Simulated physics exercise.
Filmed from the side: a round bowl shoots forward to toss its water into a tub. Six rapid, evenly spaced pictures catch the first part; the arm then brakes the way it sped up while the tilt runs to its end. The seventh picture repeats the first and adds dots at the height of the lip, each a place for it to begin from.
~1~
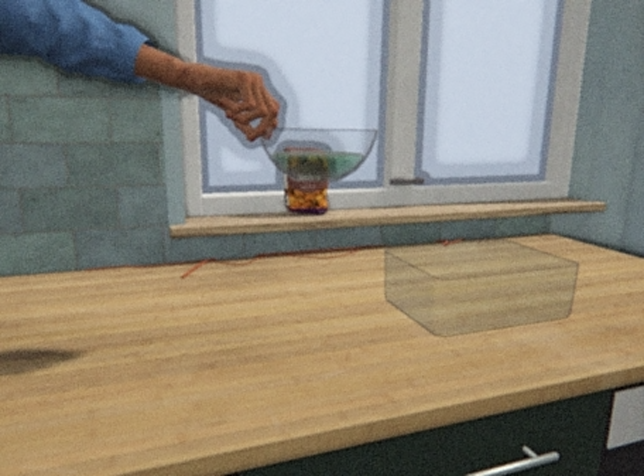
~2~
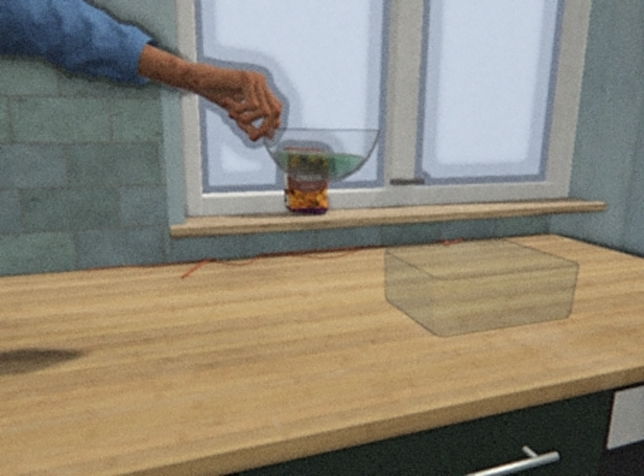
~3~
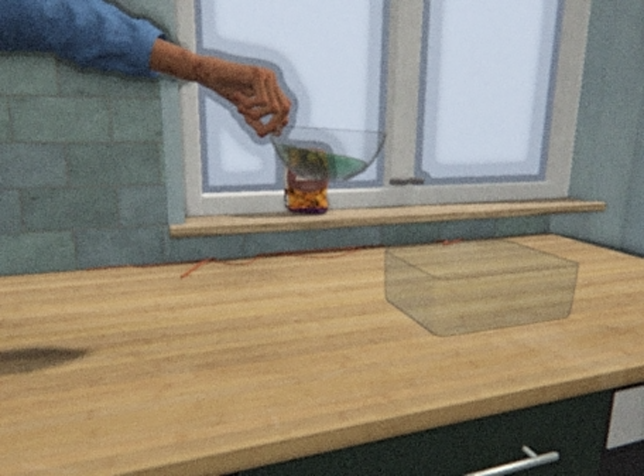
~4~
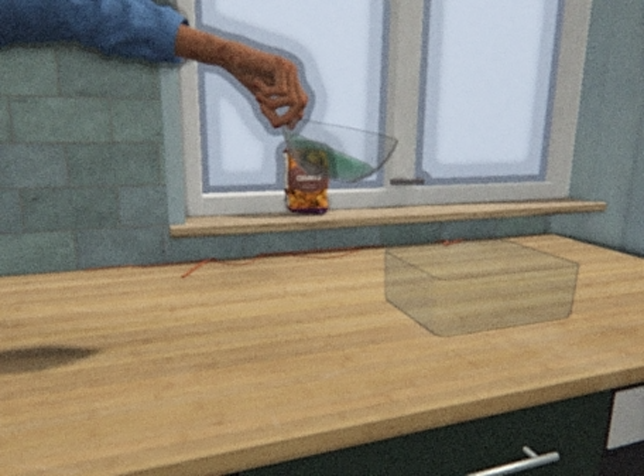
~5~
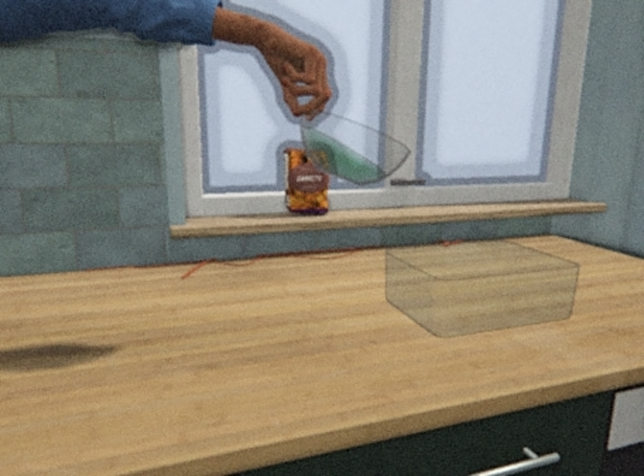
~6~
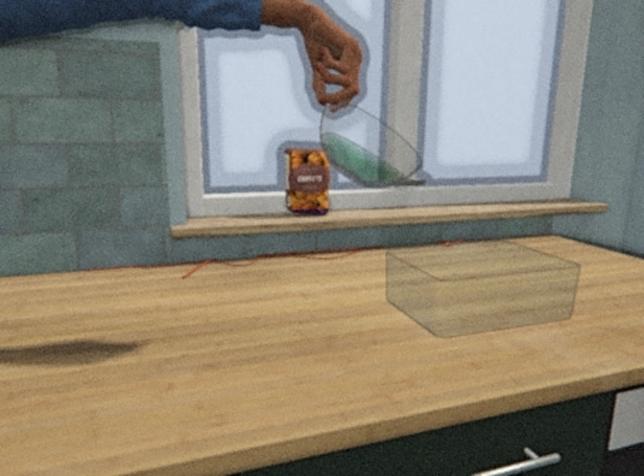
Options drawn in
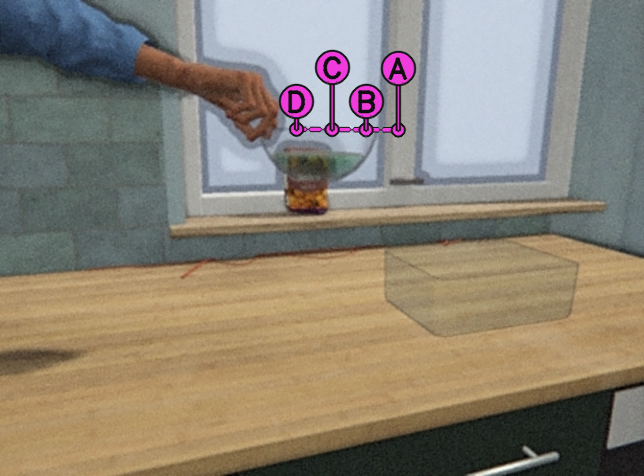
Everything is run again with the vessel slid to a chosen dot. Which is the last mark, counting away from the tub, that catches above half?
D.
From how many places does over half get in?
All four.
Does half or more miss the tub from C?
No.
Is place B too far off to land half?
No, not at all.
In magenta, A at (398, 130); B at (366, 129); C at (332, 129); D at (296, 129).
With A, about 83 % lands in the tub, 10 % falls short and 7 % goes beside or beyond.
With B, about 74 % lands in the tub, 4 % falls short and 22 % goes beside or beyond.
With C, about 81 % lands in the tub, 3 % falls short and 16 % goes beside or beyond.
With D, about 67 % lands in the tub, 20 % falls short and 13 % goes beside or beyond.
